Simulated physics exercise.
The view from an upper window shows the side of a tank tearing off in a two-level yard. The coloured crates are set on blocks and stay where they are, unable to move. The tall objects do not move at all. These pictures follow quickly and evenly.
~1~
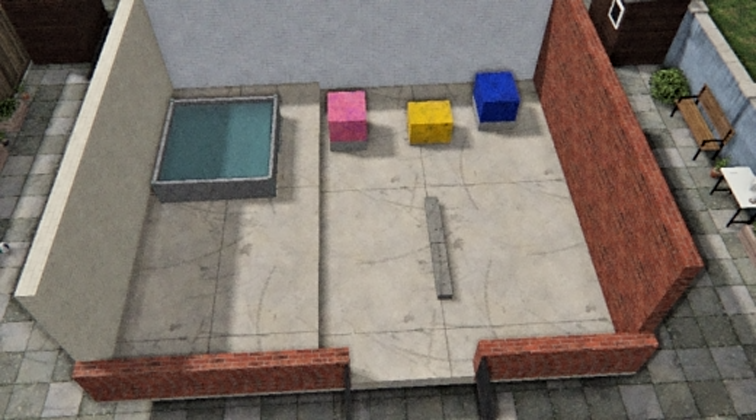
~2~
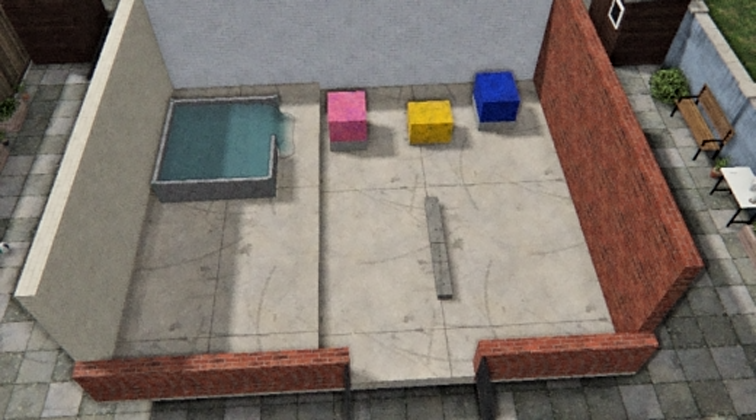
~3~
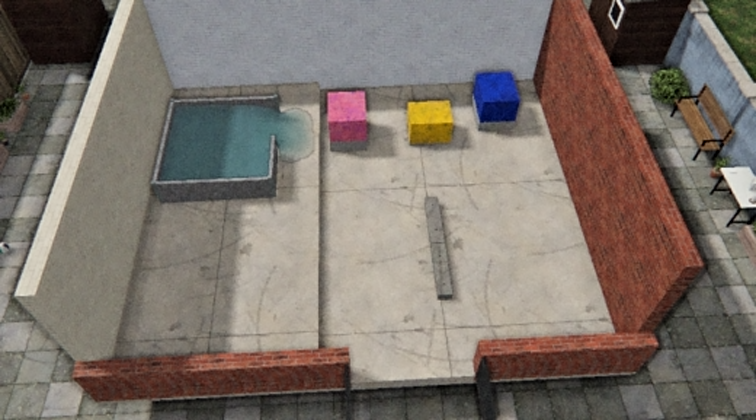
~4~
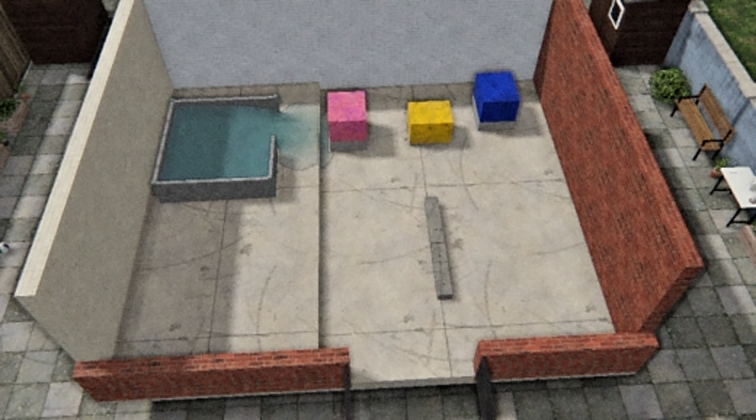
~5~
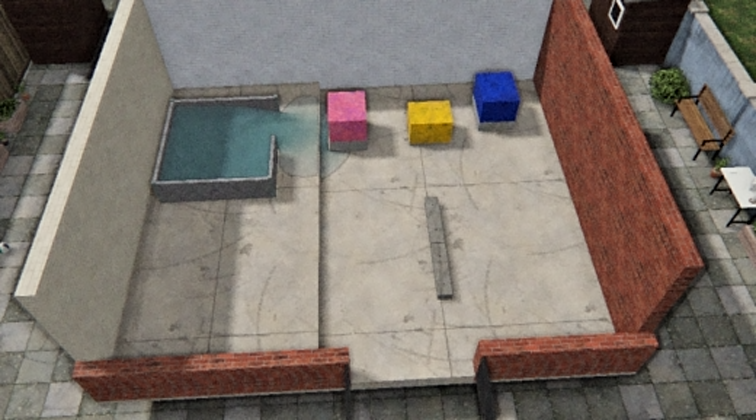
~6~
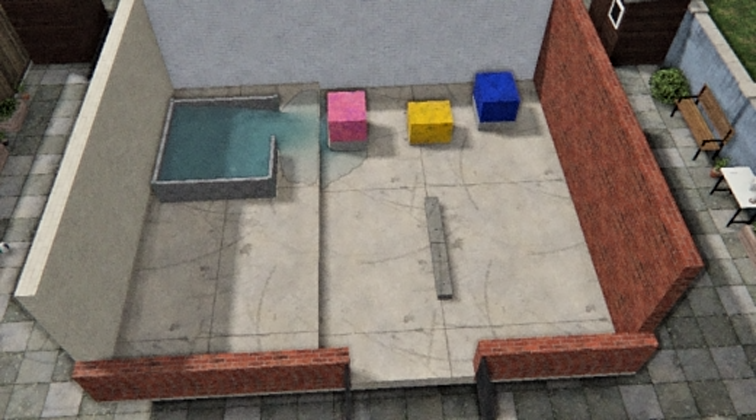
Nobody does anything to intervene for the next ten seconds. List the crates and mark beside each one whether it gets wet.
Blue crate - stays dry; pink crate - gets wet; yellow crate - gets wet.
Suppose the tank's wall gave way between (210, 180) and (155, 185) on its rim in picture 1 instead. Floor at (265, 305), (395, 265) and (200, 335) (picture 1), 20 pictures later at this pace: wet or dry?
Drenched; spared; drenched.
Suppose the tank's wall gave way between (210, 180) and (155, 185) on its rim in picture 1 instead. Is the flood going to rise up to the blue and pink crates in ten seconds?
I expect blue remains untouched while pink remains untouched.
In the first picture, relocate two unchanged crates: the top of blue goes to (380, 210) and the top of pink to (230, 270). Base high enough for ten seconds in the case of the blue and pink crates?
I reckon blue crate is missed, while pink crate is missed.
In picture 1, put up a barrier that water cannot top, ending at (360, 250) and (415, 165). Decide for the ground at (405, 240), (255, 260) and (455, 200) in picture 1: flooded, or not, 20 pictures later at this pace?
First unwetted, then unwetted, then unwetted.
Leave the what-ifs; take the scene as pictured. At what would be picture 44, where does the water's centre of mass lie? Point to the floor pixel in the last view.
Around pixel (350, 163).
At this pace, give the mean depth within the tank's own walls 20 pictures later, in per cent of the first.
Somewhere around 50 %, give or take.
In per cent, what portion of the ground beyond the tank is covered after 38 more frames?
Around 55 percent.
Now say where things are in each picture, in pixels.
Still water in the tank at (219, 140), in the first frame.
The front is at (284, 156), out from the gap at (275, 129), in the second frame.
The front is at (309, 152), out from the gap at (276, 131), in the third frame.
Water pours out at (276, 131) and has run to (328, 158), in the fourth frame.
The front is at (343, 160), out from the gap at (276, 131), in the fifth frame.
The front is at (358, 161), out from the gap at (276, 131), in the sixth frame.
A moment on, water covers 10 % of the floor; the blue crate not reached, the pink crate water round its plinth, the yellow crate not reached.
Next, water covers 25 % of the floor; the blue crate not reached, the pink crate water round its plinth, the yellow crate water round its plinth.
Then, water covers 40 % of the floor; the blue crate water round its plinth, the pink crate water round its plinth, the yellow crate water round its plinth.
Later, water covers 55 % of the floor; the blue crate water round its plinth, the pink crate water round its plinth, the yellow crate water round its plinth.
In the end, water covers 65 % of the floor; the blue crate stayed above the water, the pink crate was topped, the yellow crate was topped.
